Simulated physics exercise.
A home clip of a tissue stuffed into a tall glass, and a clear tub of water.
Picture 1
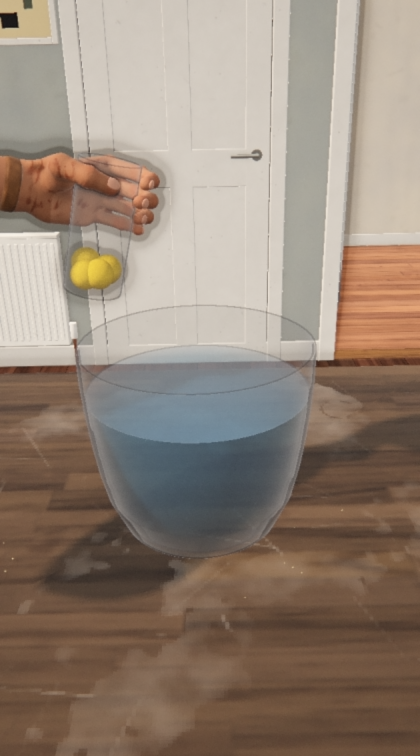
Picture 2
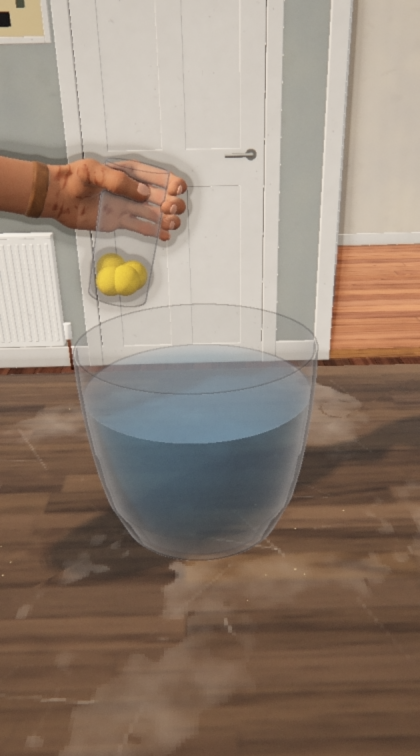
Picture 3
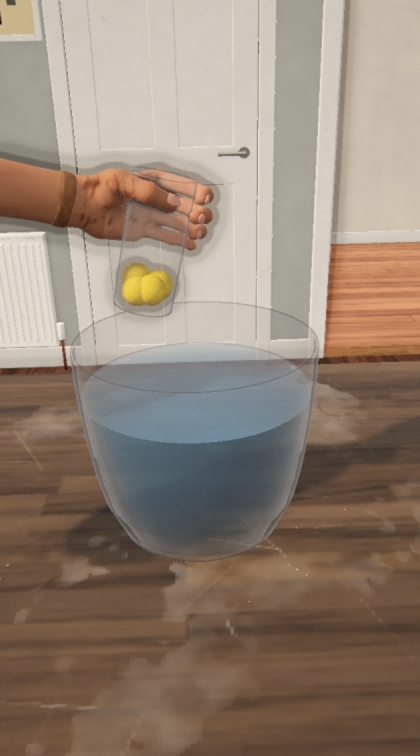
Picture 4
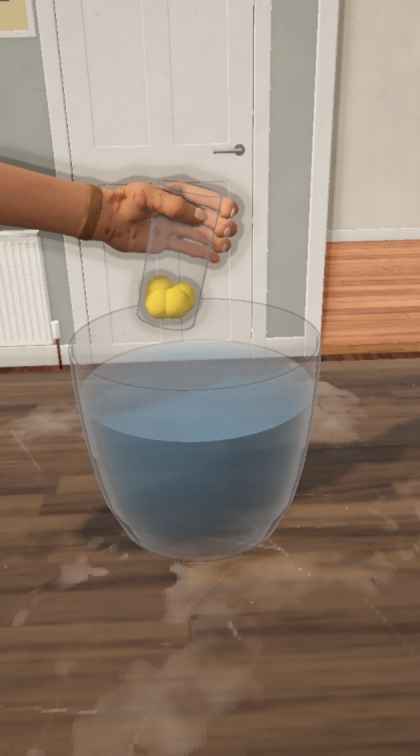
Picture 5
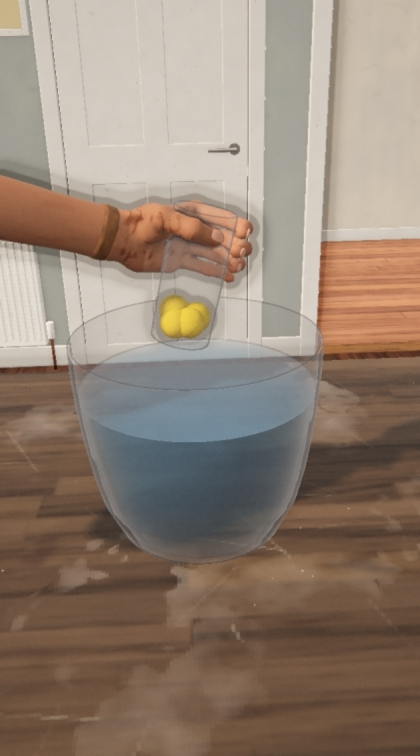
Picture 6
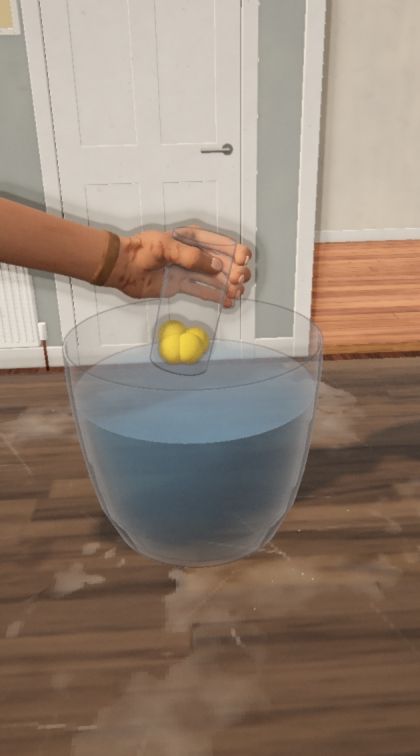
The clip shows a hand holding a tall clear glass upright with a yellow wad in its bottom, moving it rightward and down over a clear tub of water until it is just above the surface.
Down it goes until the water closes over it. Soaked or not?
It gets soaked.
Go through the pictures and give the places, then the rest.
The first frame shows tall glass (101, 225) mouth up; above the clear tub.
The second frame shows tall glass (128, 231) mouth up; tissue (120, 279); coming down.
The third frame shows tall glass (154, 240) mouth up; lower.
The fourth frame shows tall glass (178, 253) mouth up; tissue (169, 302); lower still.
The fifth frame shows tall glass (193, 273) mouth up; close to the surface.
The sixth frame shows tall glass (192, 299) mouth up; tissue (182, 346); just over the surface.
Shortly, the tall glass enters the water.
Then, water pours in as the air escapes.
At the finish, the tall glass is under, flooded, and the tissue is wet.
